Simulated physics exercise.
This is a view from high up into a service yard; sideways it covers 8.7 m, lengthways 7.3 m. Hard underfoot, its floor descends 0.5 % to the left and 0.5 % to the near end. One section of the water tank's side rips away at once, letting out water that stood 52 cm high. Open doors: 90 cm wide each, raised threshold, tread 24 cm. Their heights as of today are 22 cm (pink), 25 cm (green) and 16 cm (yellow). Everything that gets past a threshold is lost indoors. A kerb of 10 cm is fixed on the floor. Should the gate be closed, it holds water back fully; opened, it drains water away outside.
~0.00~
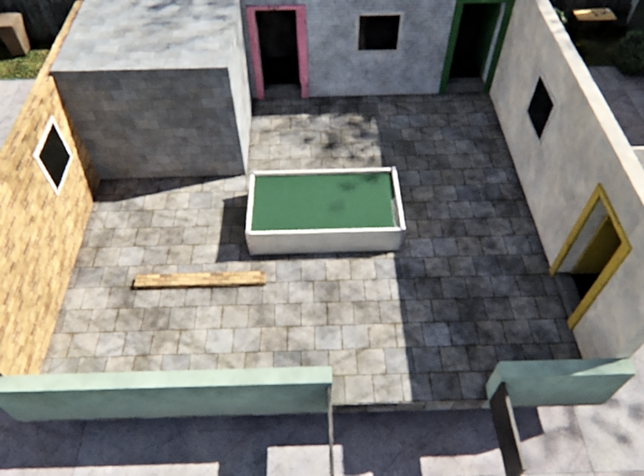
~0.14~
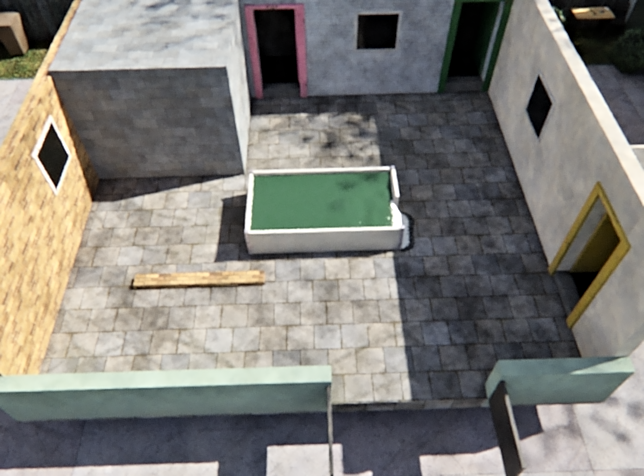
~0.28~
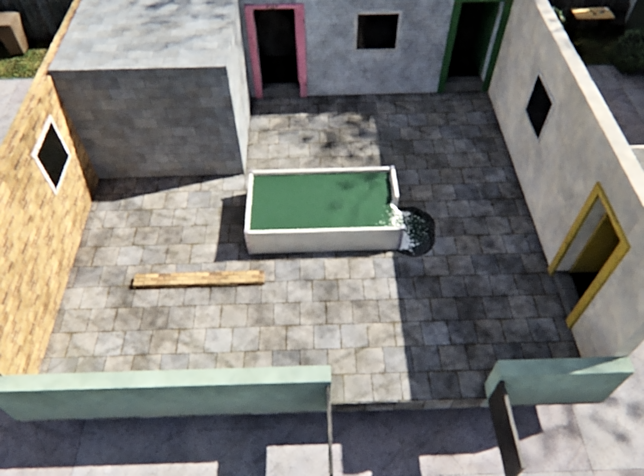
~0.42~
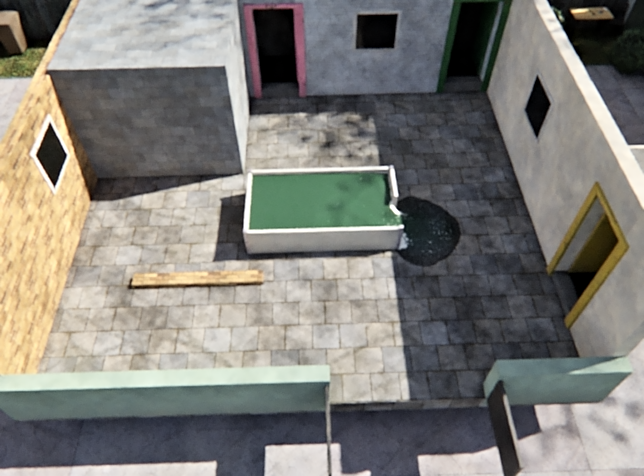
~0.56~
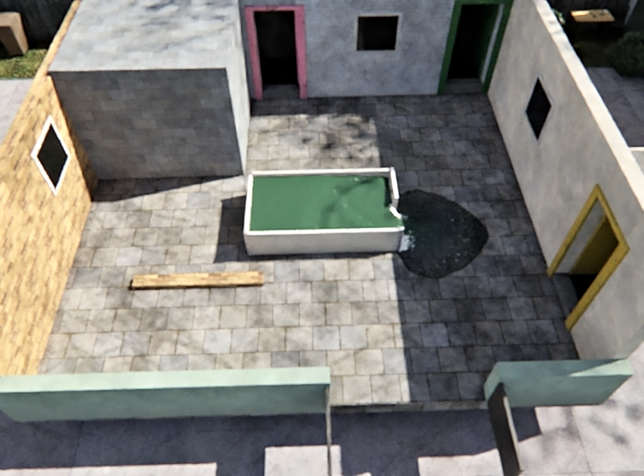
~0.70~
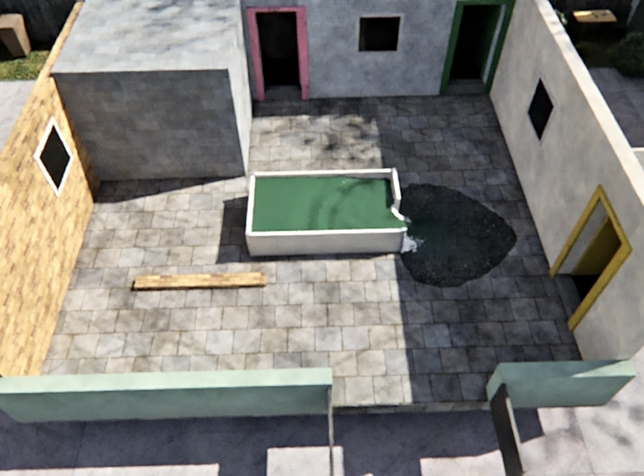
In a paved, walled yard seen from above, a white-sided tank of green water sits still near a wooden beam. The tank's right side breaks open near its front corner, and water pours out, spreading rightward across the paving in a dark, widening patch partway towards the yellow-framed doorway.
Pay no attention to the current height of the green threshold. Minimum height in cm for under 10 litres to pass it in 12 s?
I would say 8 cm.
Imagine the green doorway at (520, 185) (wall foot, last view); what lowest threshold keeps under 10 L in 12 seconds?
Roughly 11.0 cm.
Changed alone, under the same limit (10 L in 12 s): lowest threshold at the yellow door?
Roughly 12.0 cm at yellow.
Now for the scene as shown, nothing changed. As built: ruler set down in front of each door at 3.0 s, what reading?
Pink door 0 cm, green door 0 cm, yellow door 14 cm.
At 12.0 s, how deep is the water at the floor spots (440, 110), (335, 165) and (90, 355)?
Close to 4, 2 and 4 cm deep.
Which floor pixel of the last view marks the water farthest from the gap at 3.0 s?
At about (490, 100).
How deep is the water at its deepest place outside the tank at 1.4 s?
About 27 cm at most.
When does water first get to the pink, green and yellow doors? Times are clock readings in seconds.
Front times - pink: 6.5 s, green: 3.4 s, yellow: 1.4 s.
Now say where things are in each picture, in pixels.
Still water, 52 cm deep, in the water tank at (325, 202); the green door at (472, 55) is dry, in the first picture.
The gap is at (396, 226), the front 0.3 m out at (410, 224); the back of the water tank holds 52 cm, in the second picture.
The front is at (431, 233), 0.7 m from the gap at (395, 227); 0.5 m2 of floor is wet, 52 cm left at the back, in the third picture.
The gap is at (394, 227), the front 1.2 m out at (455, 235); the back of the water tank holds 52 cm, in the fourth picture.
The gap is at (395, 228), the front 1.7 m out at (484, 234); the back of the water tank holds 52 cm, in the fifth picture.
The gap is at (397, 229), the front 2.2 m out at (512, 236); the back of the water tank holds 52 cm; the green door at (473, 57), 4.7 m from the gap, is still 3.4 m from the nearest water, in the sixth picture.
After 1.4 s water covers 15 % of the floor, deepest (27 cm) near (403, 234); it has not reached the green door.
After 3.0 s water covers 20 % of the floor, deepest (23 cm) near (584, 372); it has not reached the green door.
After 12.0 s water covers 80 % of the floor, deepest (8 cm) near (565, 384); 3 cm at the green door, 0 litres in over its 25 cm threshold.
At the green door as built, the water arrived by 3.4 s and peaked near 11 cm at 4.6 s.
Run again over the same 12 s with other heights there, 23 litres in over 6.5 cm, 2 litres over 10 cm. The limit of 10 litres is kept from about 8 cm up.
